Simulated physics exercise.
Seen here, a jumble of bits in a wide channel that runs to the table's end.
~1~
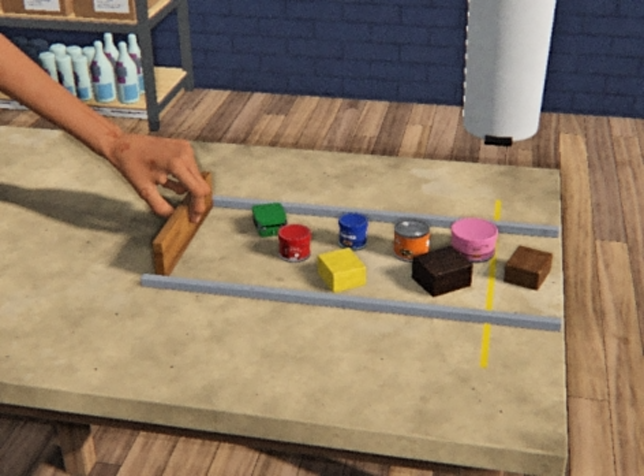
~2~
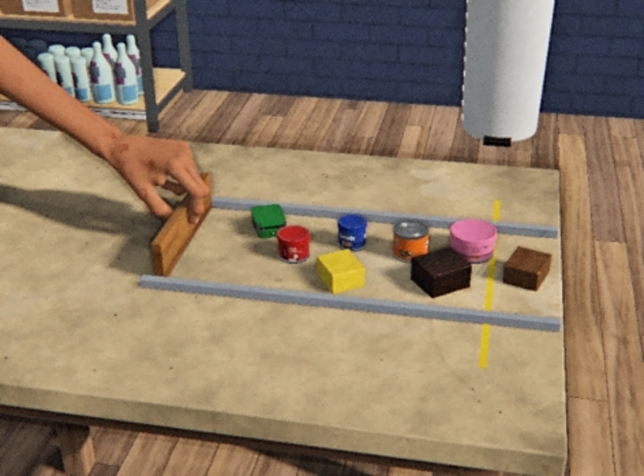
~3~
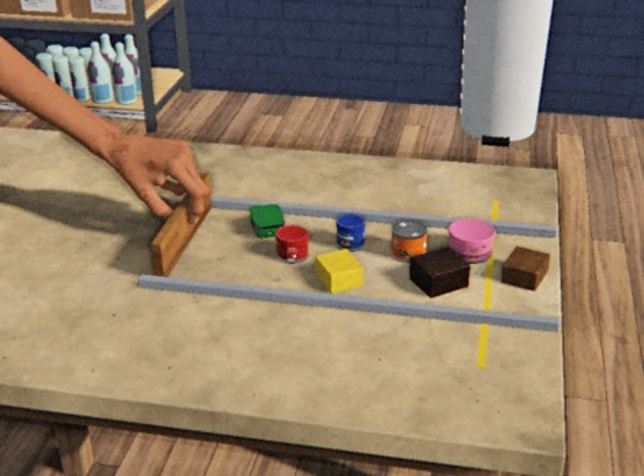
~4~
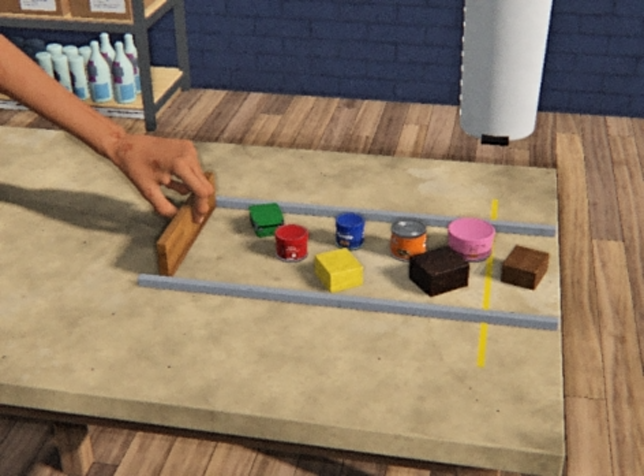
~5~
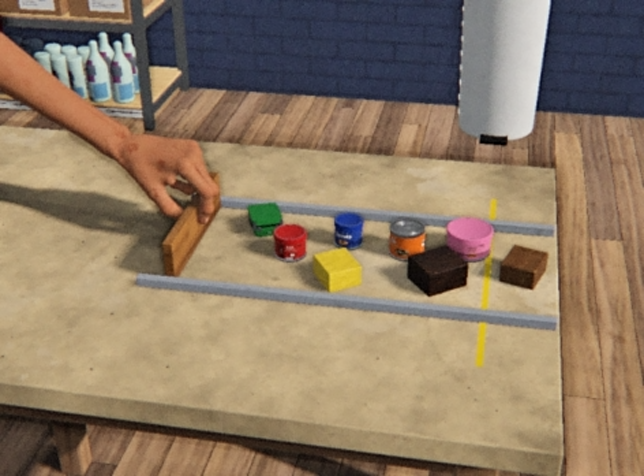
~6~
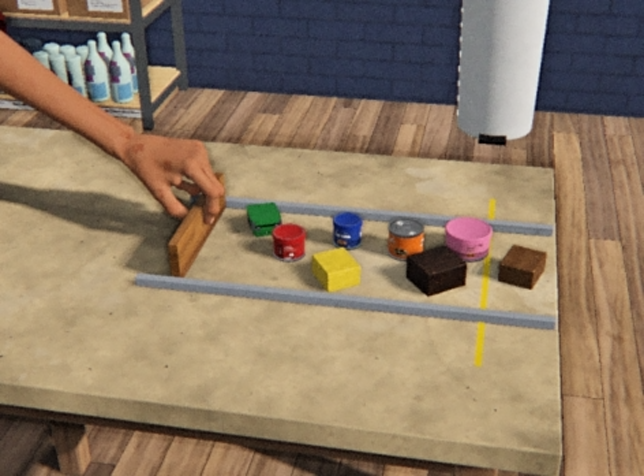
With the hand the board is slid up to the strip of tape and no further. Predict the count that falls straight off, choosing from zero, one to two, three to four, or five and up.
One to two come down.
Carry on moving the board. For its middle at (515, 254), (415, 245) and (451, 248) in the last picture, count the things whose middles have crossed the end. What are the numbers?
It comes out as 5, then 0, then 0.
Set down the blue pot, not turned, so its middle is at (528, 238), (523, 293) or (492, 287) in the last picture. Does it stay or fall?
Place by place, it drops off; stays on; holds on.
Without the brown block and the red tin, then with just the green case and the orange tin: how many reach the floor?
First try: 0 fallen; other try: 1.
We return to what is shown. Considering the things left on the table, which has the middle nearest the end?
Result: Pink tin.
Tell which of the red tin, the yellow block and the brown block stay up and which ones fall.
Looking at each: The red tin never drops; the yellow block never drops; the brown block does drop.
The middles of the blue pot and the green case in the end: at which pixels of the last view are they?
Answer: First (534, 251), after that (503, 246).
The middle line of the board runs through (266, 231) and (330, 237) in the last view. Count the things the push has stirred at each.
At the first place 1, at the second 5.
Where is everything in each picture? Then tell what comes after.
Brown block (528, 268); pink tin (474, 240); black block (442, 272); board (185, 223); tape (492, 272), in the first frame.
Pink tin (473, 241); orange tin (410, 241), in the second frame.
Black block (439, 272); green case (267, 222), in the third frame.
Brown block (525, 267); yellow block (339, 270), in the fourth frame.
Pink tin (469, 240); board (194, 224), in the fifth frame.
Brown block (522, 267); pink tin (468, 240); black block (436, 270); board (199, 224); tape (486, 271), in the sixth frame.
A little later, none off yet; brown block at rest near (522, 267); pink tin at rest near (468, 240); black block at rest near (436, 270).
Next, none off yet; brown block at rest near (522, 267); pink tin shifted a little near (480, 240); black block at rest near (439, 272).
Later still, none off yet; brown block shifted a little near (546, 274); pink tin shifted about its own width near (520, 238); black block shifted about its own width near (499, 284).
When it is over, the number that fall off is one or two; down, brown block.
